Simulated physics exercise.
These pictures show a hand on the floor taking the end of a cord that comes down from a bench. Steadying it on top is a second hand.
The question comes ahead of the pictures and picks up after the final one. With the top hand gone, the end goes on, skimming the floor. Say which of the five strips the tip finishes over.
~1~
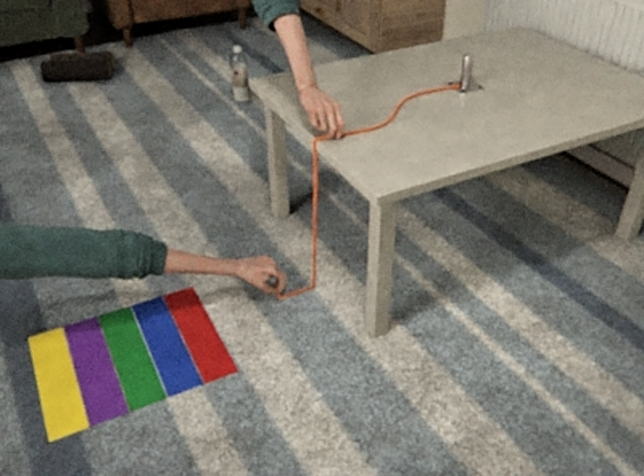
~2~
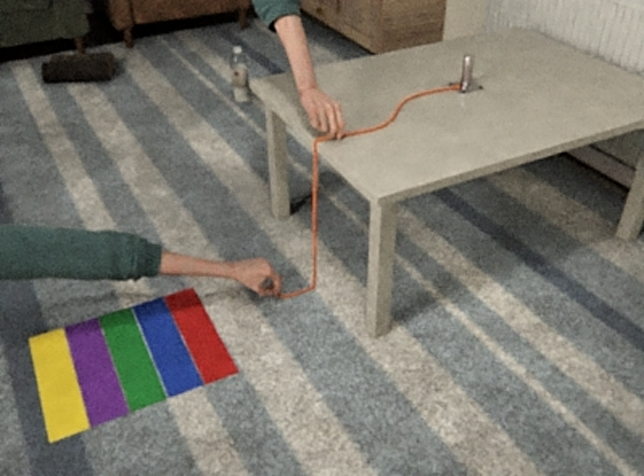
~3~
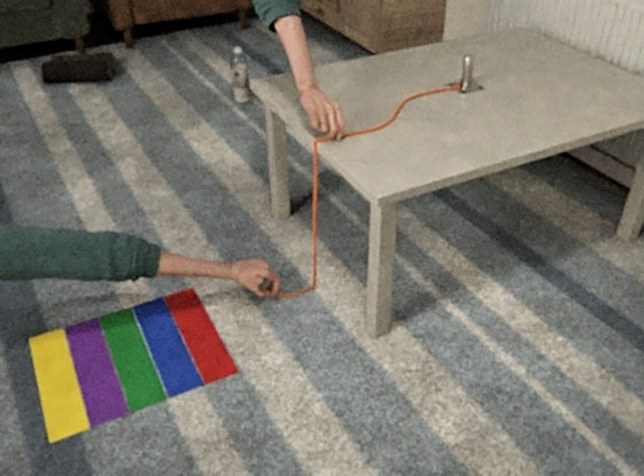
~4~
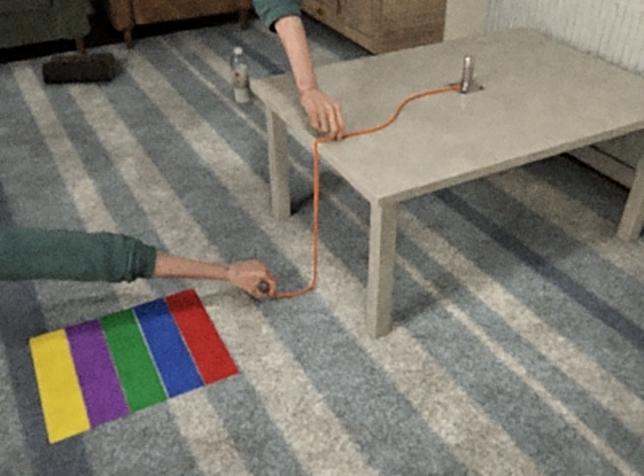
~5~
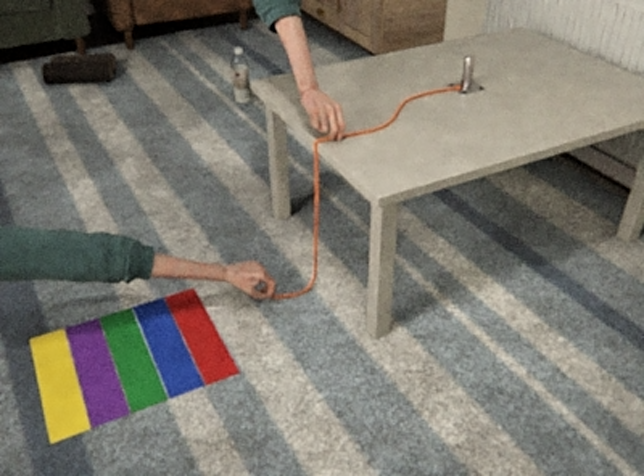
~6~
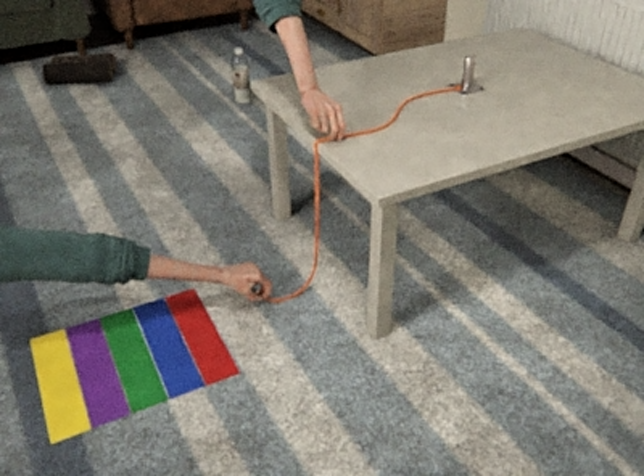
Blue.
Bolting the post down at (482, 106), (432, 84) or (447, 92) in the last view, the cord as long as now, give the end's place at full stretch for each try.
Try 1 about (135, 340), try 2 about (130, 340), try 3 about (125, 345).
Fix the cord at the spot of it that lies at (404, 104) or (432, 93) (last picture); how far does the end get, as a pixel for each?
Respectively, (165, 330) and (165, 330).
Soon after, end near (223, 310); short of the strips.
After that, end near (183, 323); over red.
At the stop, end near (160, 331); over blue. The end stops over the blue strip.
